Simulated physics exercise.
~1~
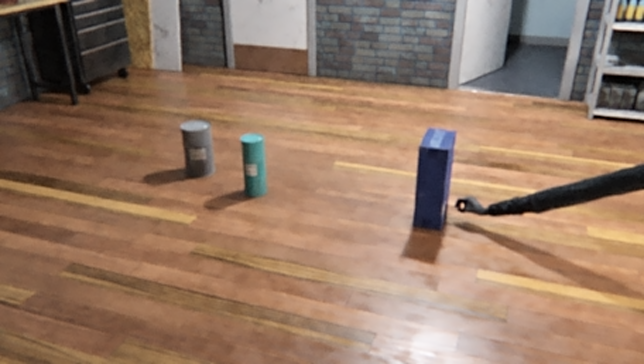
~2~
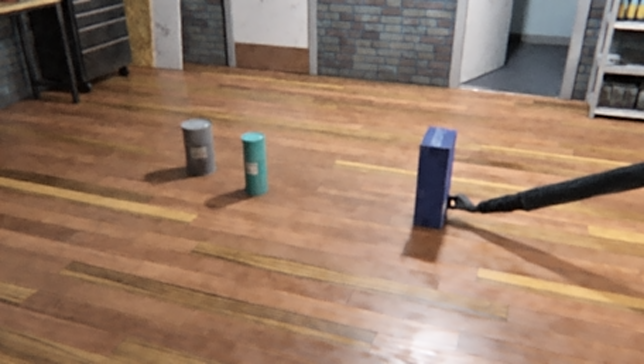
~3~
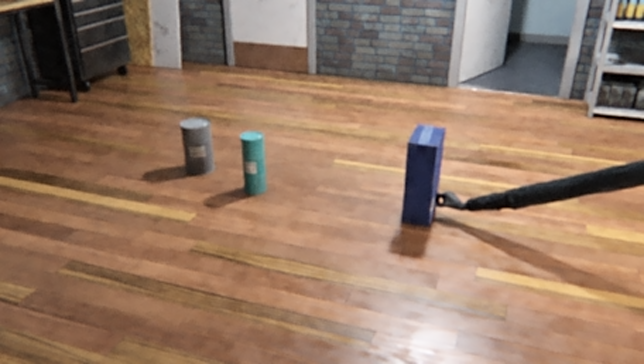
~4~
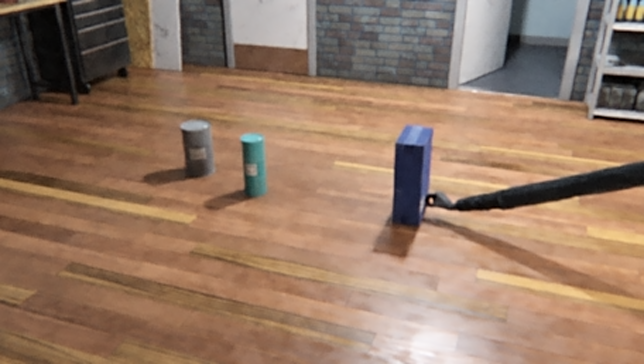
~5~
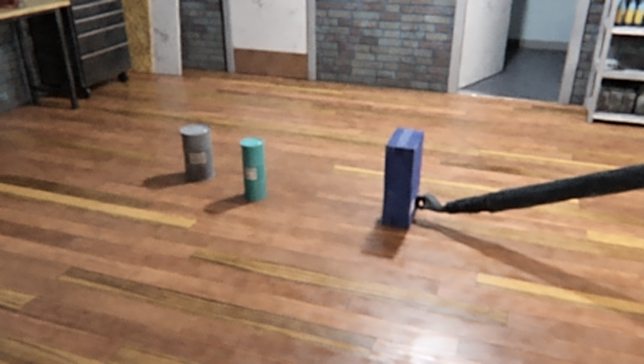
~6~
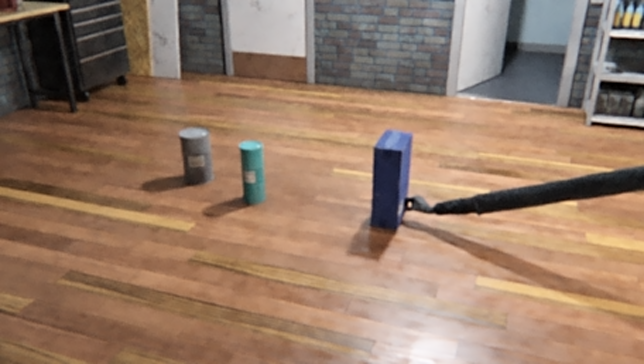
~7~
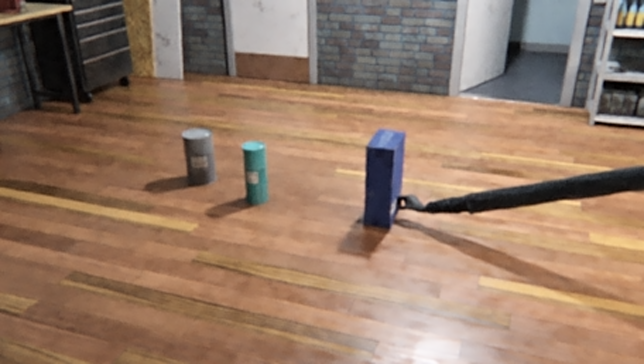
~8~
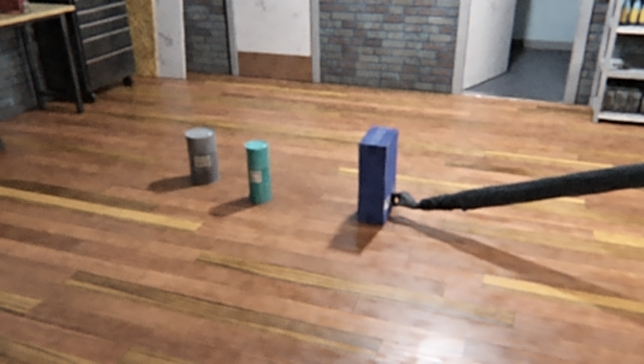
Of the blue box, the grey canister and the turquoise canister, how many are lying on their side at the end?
None of them are. The blue box has slid to the left but is still upright, and both canisters are still standing in their places.
